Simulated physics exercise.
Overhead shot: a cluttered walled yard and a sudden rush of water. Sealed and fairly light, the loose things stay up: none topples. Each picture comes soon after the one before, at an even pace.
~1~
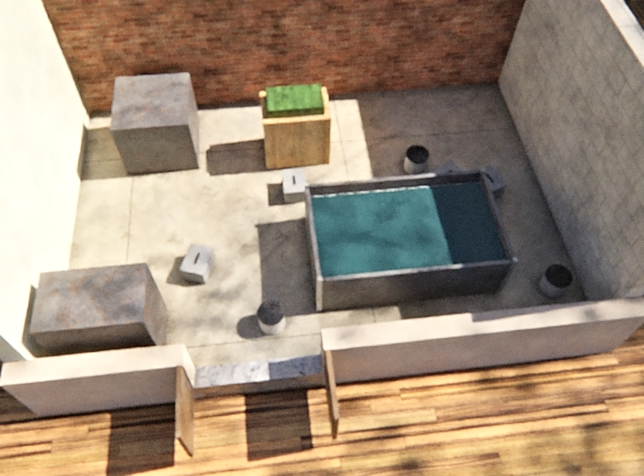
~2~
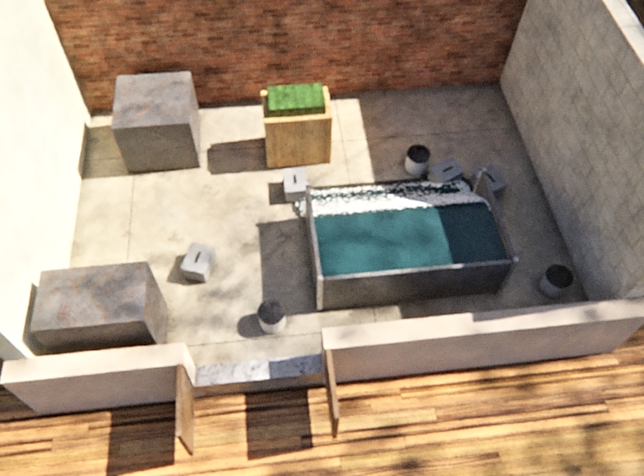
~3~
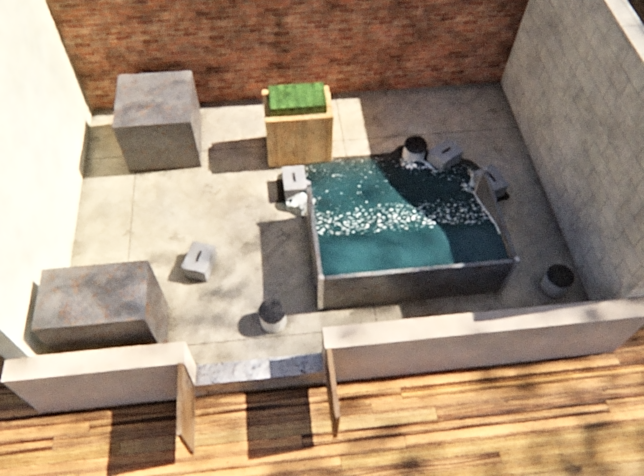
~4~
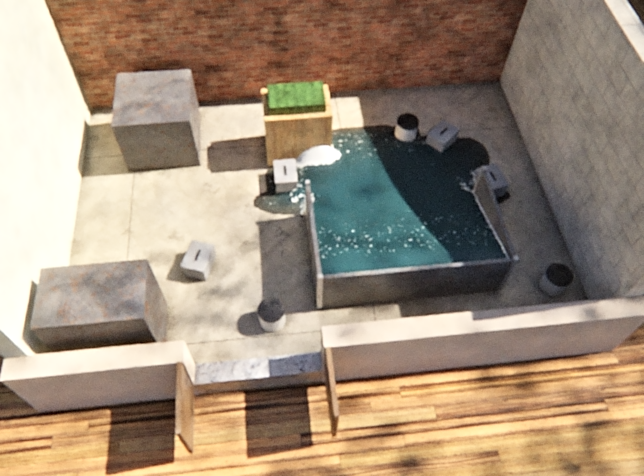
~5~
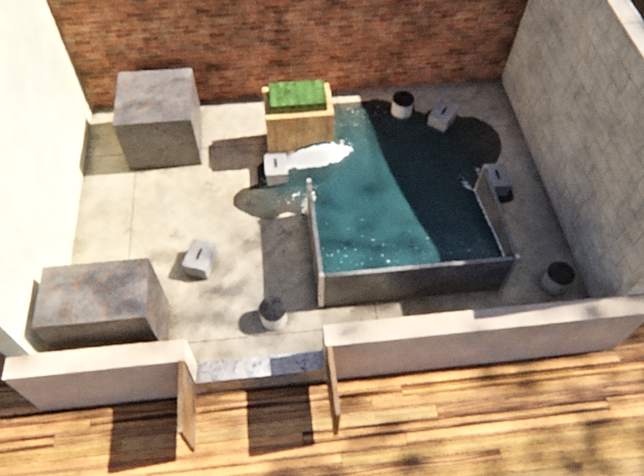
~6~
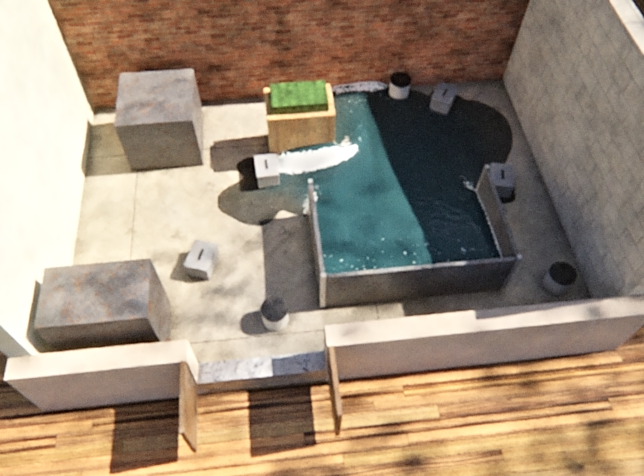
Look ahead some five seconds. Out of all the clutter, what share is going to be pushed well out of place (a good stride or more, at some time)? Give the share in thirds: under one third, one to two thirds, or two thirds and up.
Looks to me like two in three or more get shifted a long way.
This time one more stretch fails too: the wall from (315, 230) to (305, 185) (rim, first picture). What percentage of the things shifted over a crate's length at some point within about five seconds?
Near 20 in a hundred.
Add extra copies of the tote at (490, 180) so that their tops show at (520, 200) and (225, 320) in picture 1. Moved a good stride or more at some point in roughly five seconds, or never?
One after the other: Shifted that much, under that.
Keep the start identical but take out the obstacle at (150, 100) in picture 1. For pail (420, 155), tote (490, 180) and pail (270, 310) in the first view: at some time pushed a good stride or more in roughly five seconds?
Working through the list, the first object covered the distance, the middle one covered the distance, and the last stuck around.
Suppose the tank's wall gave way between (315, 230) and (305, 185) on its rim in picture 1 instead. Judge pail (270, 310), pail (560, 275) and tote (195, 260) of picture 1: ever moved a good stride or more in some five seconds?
The first: Fell short; the second: Fell short; the third: Went past that.
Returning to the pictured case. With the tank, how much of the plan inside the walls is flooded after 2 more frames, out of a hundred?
About 40 percent.
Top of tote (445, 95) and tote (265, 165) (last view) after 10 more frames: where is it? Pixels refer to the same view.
Estimated: (505, 71); (110, 233).
A moment on, 3 of 8 are well off their spots; 2 afloat.
Next, 3 of 8 are well off their spots; 3 afloat.
Later, 5 of 8 are well off their spots; 6 afloat.
In the end, 7 of 8 are well off their spots, and 7 have been at some point; 7 afloat.
